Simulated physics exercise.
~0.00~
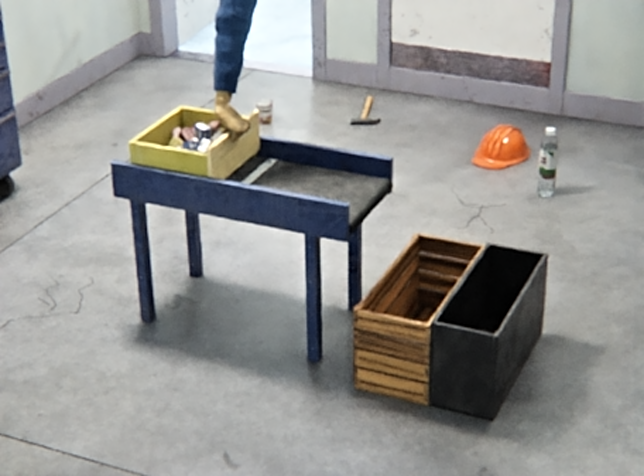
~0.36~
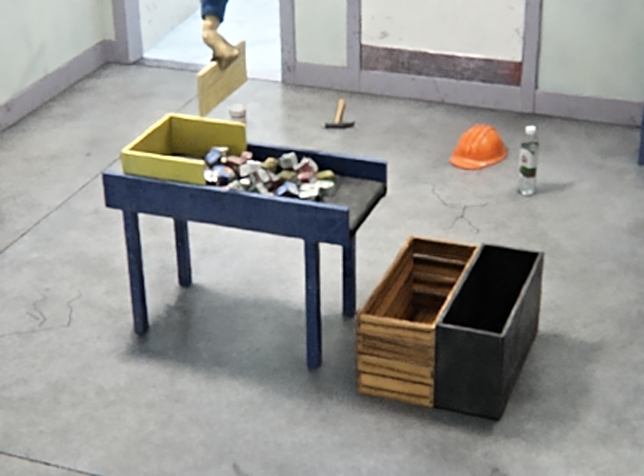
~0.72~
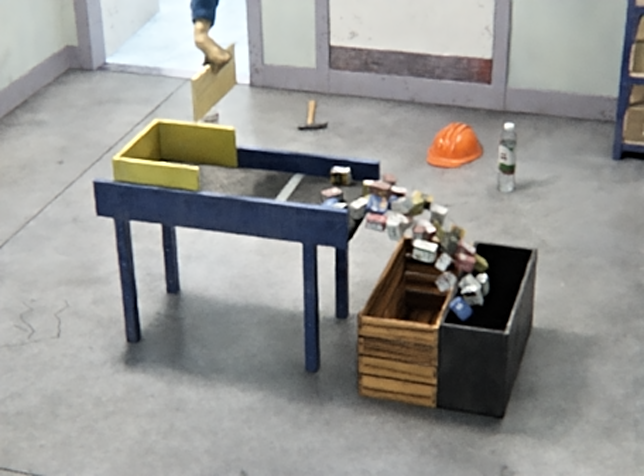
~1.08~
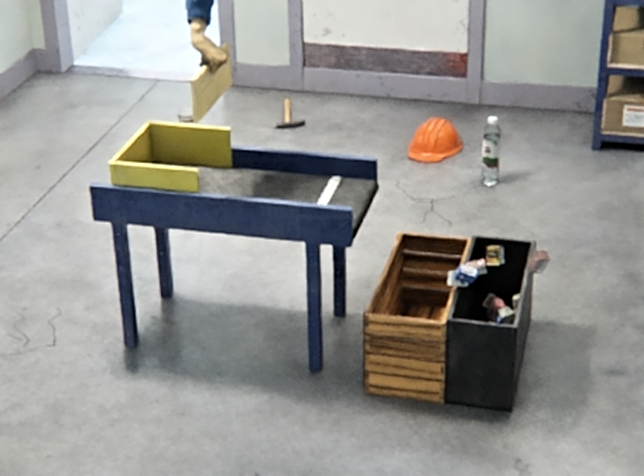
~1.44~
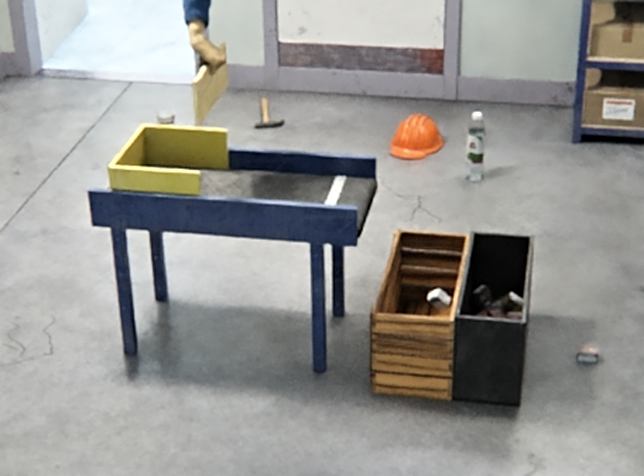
In a room with a grey concrete floor, a gloved hand holds the gate of a yellow pen full of small cartons on a blue-sided belt table, with a wooden bin and a black tote standing below its right end. The hand lifts the gate away, and the heap spreads out along the belt to the right. The cartons then stream off the end in a loose cluster, passing over the wooden bin towards the black tote. The last few tumble down after them. Nearly all end up in the black tote, with one in the wooden bin and one on the floor beyond.
